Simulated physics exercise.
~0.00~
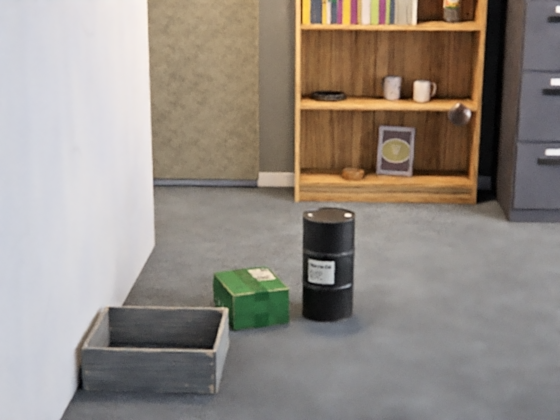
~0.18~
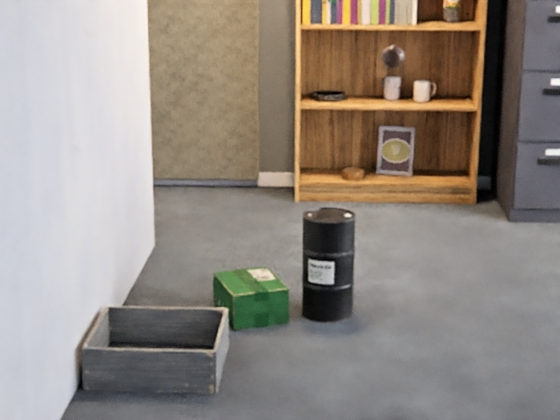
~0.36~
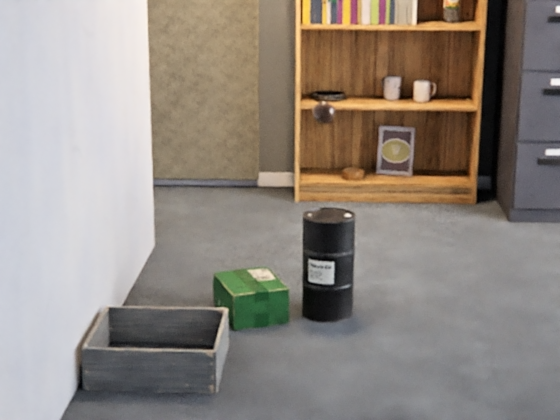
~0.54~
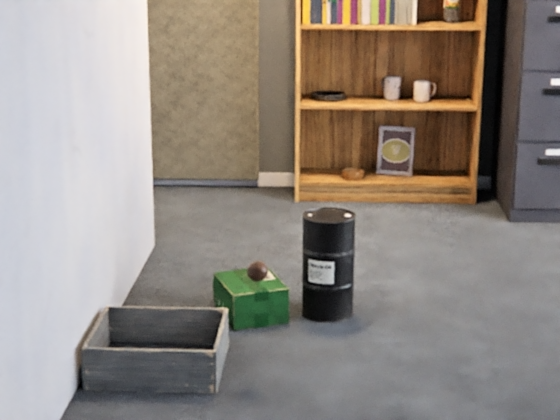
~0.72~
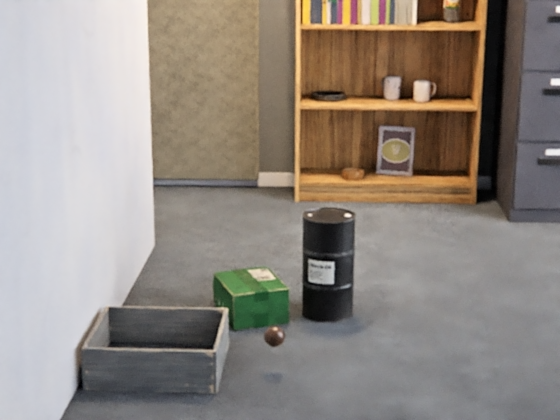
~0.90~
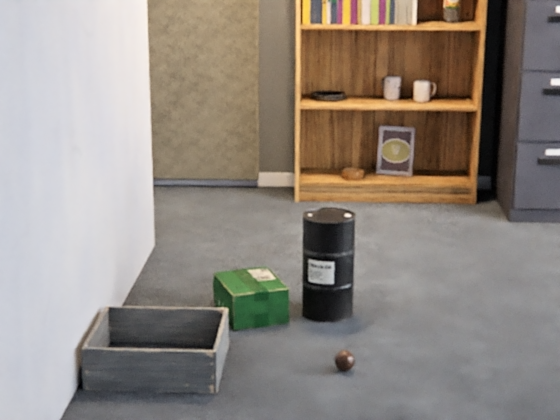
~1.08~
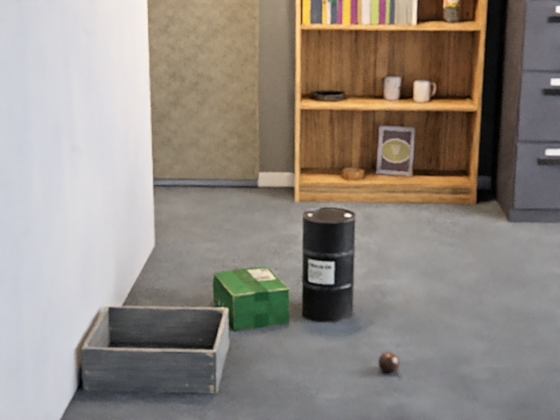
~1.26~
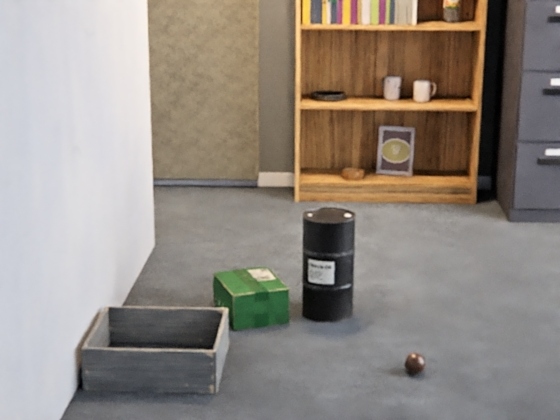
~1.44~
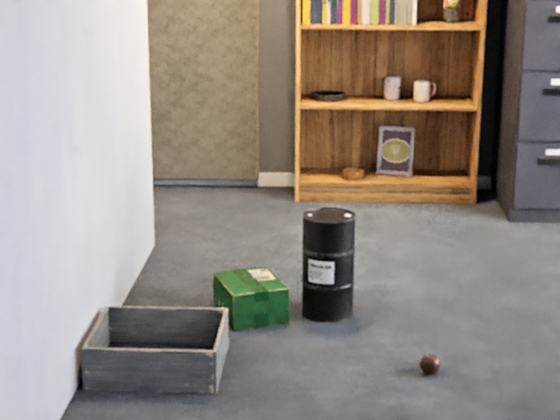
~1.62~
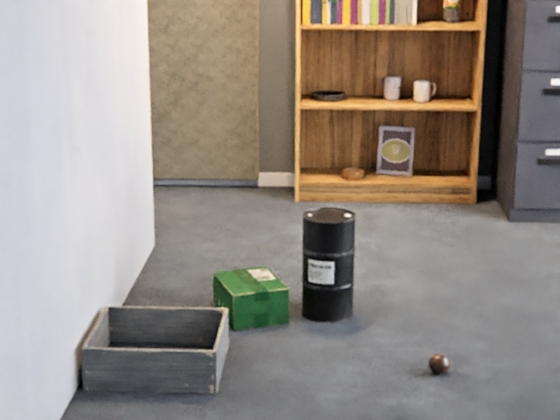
In a room with a wooden bookshelf, a small brown ball flew left in an arc towards an open grey box, dropped short onto a green parcel beside a black canister, bounced off, and rolled right across the floor, ending outside the box.
